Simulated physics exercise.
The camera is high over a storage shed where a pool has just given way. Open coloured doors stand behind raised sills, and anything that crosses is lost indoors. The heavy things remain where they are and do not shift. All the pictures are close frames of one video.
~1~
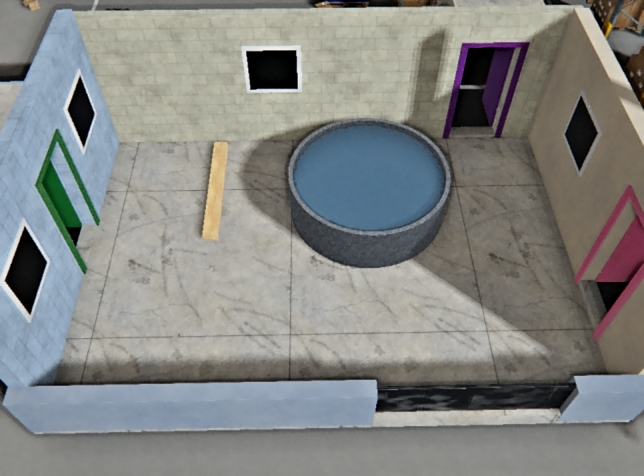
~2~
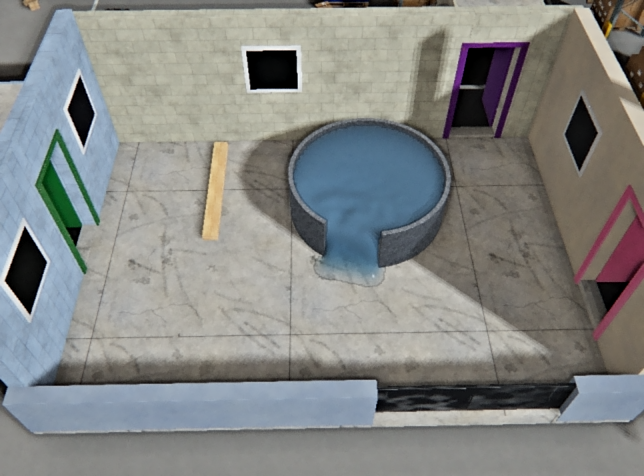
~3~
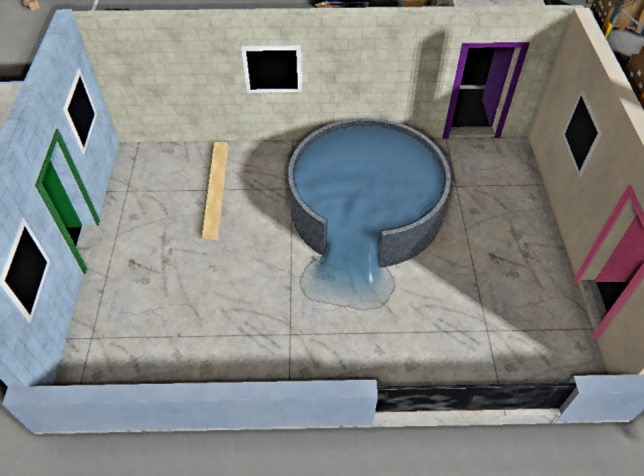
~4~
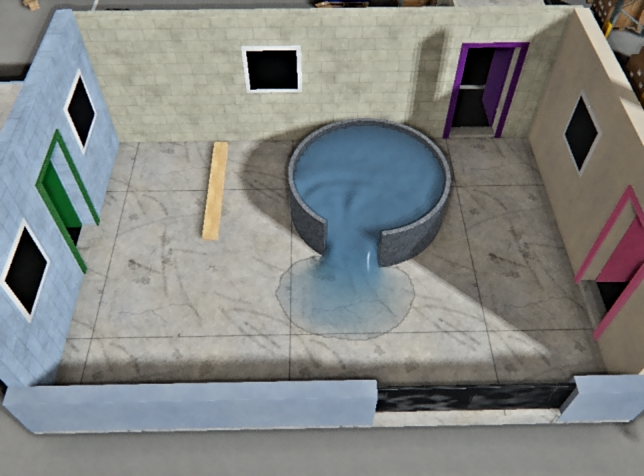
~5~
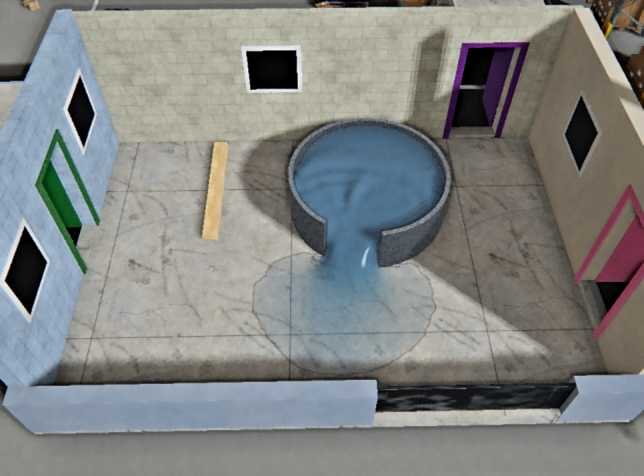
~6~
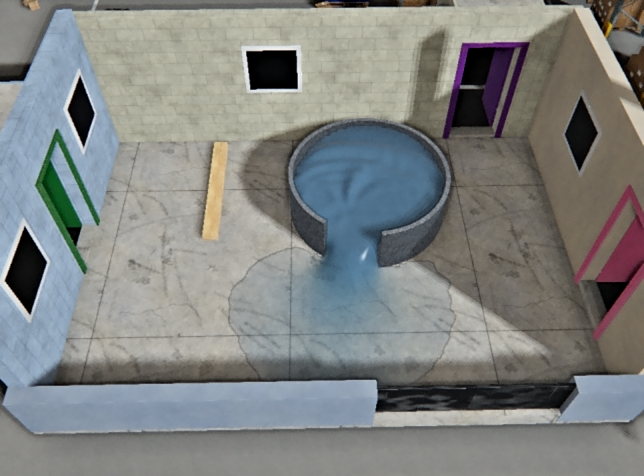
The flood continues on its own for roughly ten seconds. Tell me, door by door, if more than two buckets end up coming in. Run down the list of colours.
At the green door, yes, more than two. At the purple door, yes, more than two. At the pink door, no, two at most.
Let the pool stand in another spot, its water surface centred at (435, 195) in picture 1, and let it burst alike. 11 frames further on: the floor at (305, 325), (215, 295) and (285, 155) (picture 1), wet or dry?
Result: Inundated; spared; spared.
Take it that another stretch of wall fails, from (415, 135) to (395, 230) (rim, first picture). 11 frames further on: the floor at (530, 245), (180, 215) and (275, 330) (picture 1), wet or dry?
Submerged, bone-dry, bone-dry.
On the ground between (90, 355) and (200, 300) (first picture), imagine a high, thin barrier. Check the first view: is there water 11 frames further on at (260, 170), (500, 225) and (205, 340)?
Untouched; untouched; submerged.
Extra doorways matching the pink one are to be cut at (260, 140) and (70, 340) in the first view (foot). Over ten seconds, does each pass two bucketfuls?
Stays within it; exceeds it.
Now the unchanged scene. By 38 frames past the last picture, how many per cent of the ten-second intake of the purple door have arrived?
Some 5 in a hundred.
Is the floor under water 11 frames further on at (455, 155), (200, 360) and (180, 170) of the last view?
First spot spared, second spot submerged, third spot spared.
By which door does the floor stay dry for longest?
I pick the purple-painted one.
A moment on, water covers 25 % of the floor; the green door not reached, the purple door not reached, the pink door not reached.
Next, water covers 35 % of the floor; the green door not reached, the purple door not reached, the pink door not reached.
Then, water covers 50 % of the floor; the green door wet at the sill, nothing in, the purple door not reached, the pink door under two buckets in.
Later, water covers 85 % of the floor; the green door over two buckets in, the purple door under two buckets in, the pink door under two buckets in.
In the end, water covers 100 % of the floor; the green door over two buckets in, the purple door over two buckets in, the pink door under two buckets in.
